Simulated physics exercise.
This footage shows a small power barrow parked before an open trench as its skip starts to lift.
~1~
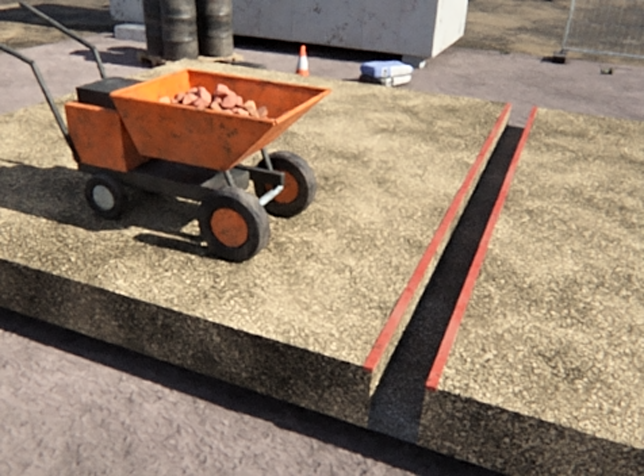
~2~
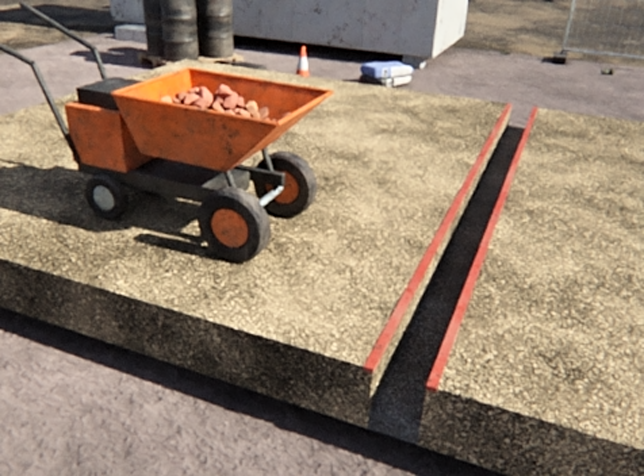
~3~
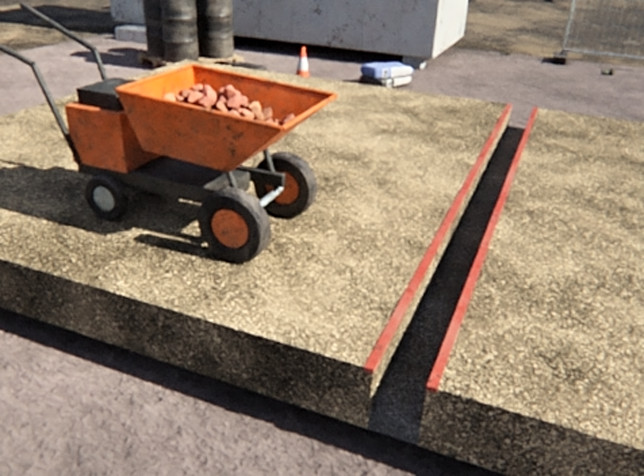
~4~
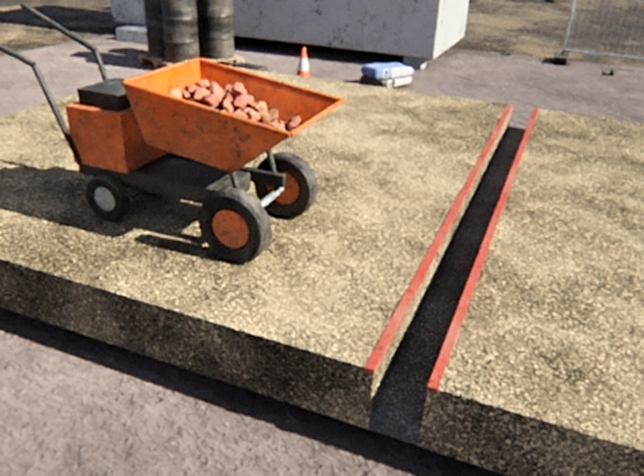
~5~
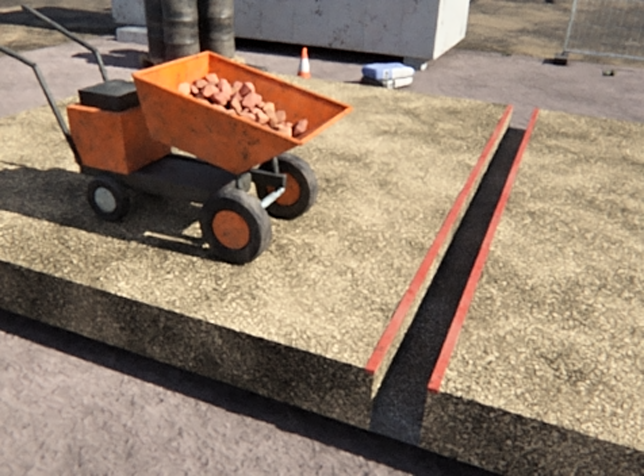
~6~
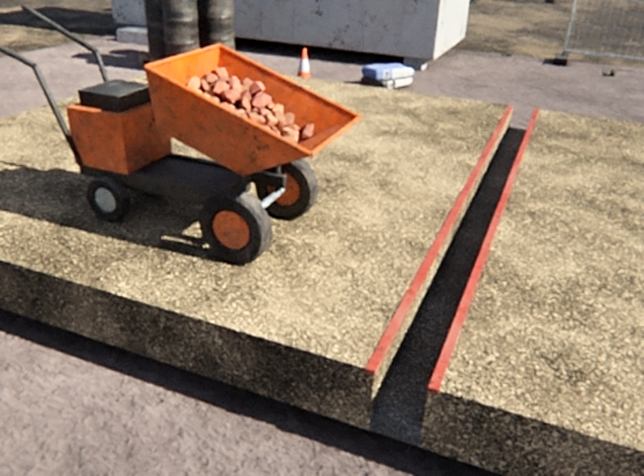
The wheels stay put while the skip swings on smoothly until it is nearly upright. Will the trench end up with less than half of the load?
Yes. The part in the trench is outweighed by the part outside.
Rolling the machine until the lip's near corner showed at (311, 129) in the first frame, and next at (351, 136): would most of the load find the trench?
The bulk / the bulk.
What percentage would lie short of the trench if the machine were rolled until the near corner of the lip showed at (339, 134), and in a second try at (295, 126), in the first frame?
Try 1: 0 %. Try 2: 20 %.
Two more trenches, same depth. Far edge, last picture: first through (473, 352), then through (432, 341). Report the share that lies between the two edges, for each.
40 %, give or take, and then 30 %.
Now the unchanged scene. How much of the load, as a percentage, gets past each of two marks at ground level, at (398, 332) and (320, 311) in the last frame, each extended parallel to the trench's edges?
40 % and 70 %, in that order.
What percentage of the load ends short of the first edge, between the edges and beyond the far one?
I'd put short at close to 40, between at close to 35 and beyond at close to 0 per cent.
Soon, skip tipped steeply; all in the skip.
A while on, skip tipped right over; about two thirds in the skip; about a quarter short of the trench; a stray few in or heaped over the trench; a stray few falling.
Towards the end, skip tipped right over; about a quarter in the skip; about half short of the trench; about a quarter in or heaped over the trench; a stray few beyond it.
Finally, skip tipped right over; about a quarter in the skip; about a third short of the trench; about a third in or heaped over the trench; a stray few beyond it.
